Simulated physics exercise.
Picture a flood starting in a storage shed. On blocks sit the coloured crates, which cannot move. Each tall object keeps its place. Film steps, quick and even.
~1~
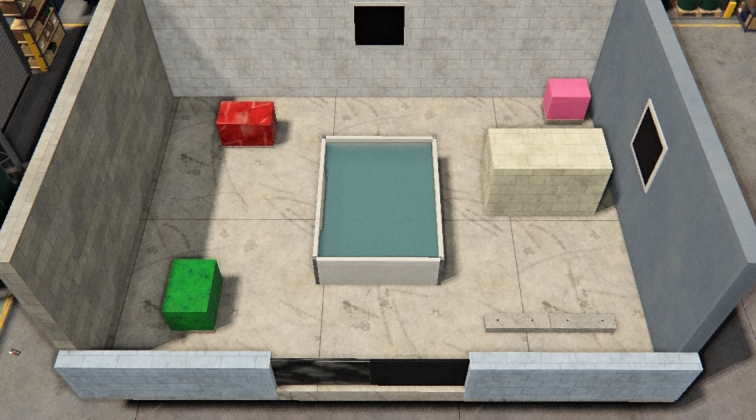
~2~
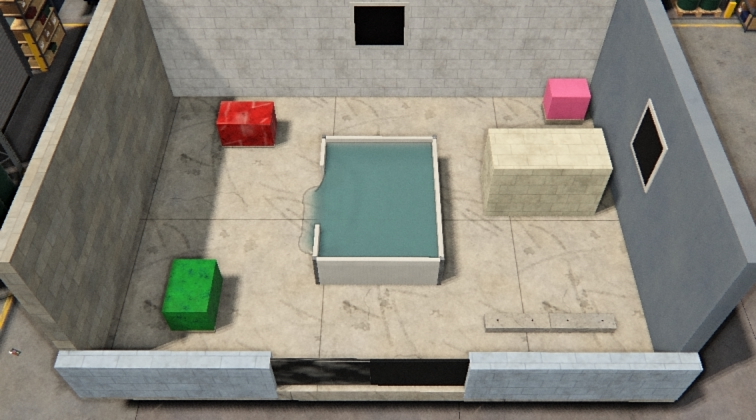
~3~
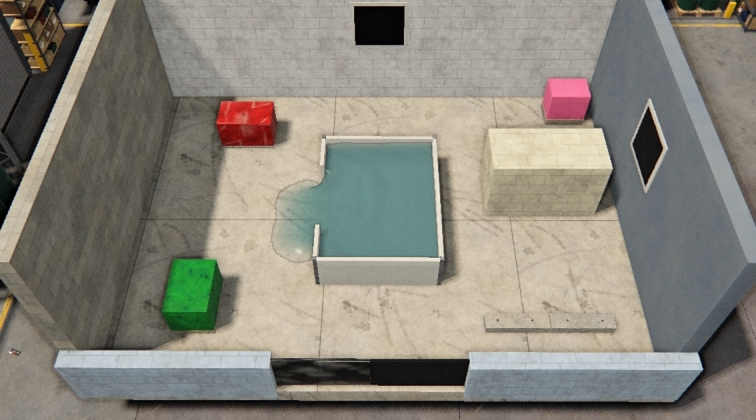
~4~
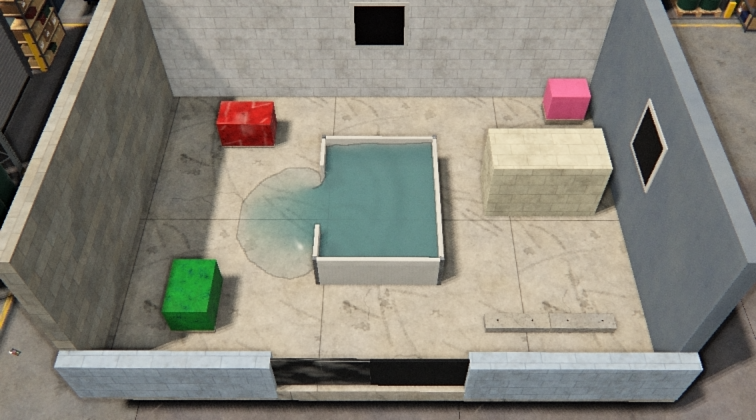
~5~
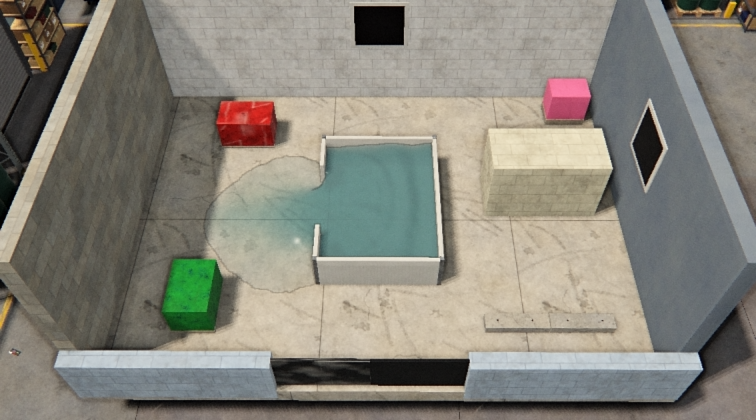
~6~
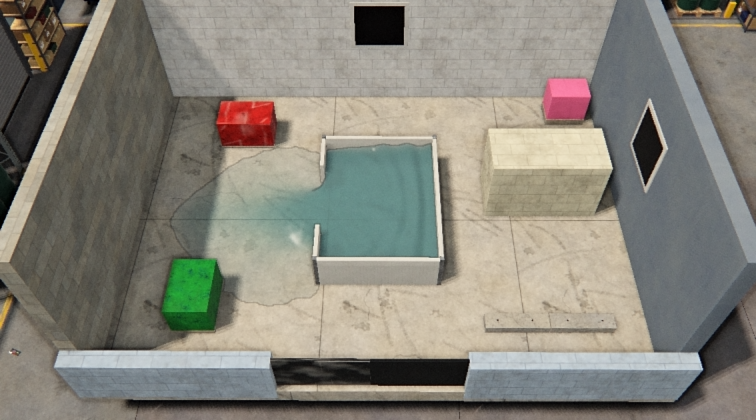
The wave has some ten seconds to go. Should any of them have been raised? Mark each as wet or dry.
Red crate: Wet; green crate: Wet; pink crate: Dry.
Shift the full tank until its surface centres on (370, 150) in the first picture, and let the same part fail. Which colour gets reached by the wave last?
Answer: The pink one.
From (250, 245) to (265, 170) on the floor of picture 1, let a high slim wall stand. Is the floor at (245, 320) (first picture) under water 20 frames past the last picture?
At that place: Under water.
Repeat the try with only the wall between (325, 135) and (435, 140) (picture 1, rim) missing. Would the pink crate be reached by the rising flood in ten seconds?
Looks like the pink crate goes under.
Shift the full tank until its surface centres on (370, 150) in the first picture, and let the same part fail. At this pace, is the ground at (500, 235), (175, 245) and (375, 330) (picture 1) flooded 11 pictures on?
As listed: Free of water, covered, free of water.
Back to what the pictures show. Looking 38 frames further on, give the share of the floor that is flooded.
I'd put it at roughly 75 per cent.
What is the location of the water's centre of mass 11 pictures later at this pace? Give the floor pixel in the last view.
That comes out near (292, 220).
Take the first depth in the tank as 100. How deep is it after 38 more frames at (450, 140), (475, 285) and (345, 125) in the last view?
The three come to near 6, 6 and 4 per cent respectively.
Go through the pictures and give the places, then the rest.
In the first frame, still water in the open tank at (379, 197).
In the second frame, water pours out at (323, 211) and has run to (312, 251).
In the third frame, water pours out at (324, 213) and has run to (279, 248).
In the fourth frame, water pours out at (324, 213) and has run to (243, 238).
In the fifth frame, water pours out at (324, 213) and has run to (211, 212).
In the sixth frame, the front is at (176, 223), out from the gap at (324, 212).
A moment on, water covers 25 % of the floor; the red crate water round its plinth, the green crate water round its plinth, the pink crate not reached.
Next, water covers 30 % of the floor; the red crate water round its plinth, the green crate water round its plinth, the pink crate not reached.
Then, water covers 40 % of the floor; the red crate water round its plinth, the green crate water round its plinth, the pink crate not reached.
Later, water covers 75 % of the floor; the red crate water round its plinth, the green crate water round its plinth, the pink crate water round its plinth.
In the end, water covers 95 % of the floor; the red crate was topped, the green crate was topped, the pink crate stayed above the water.
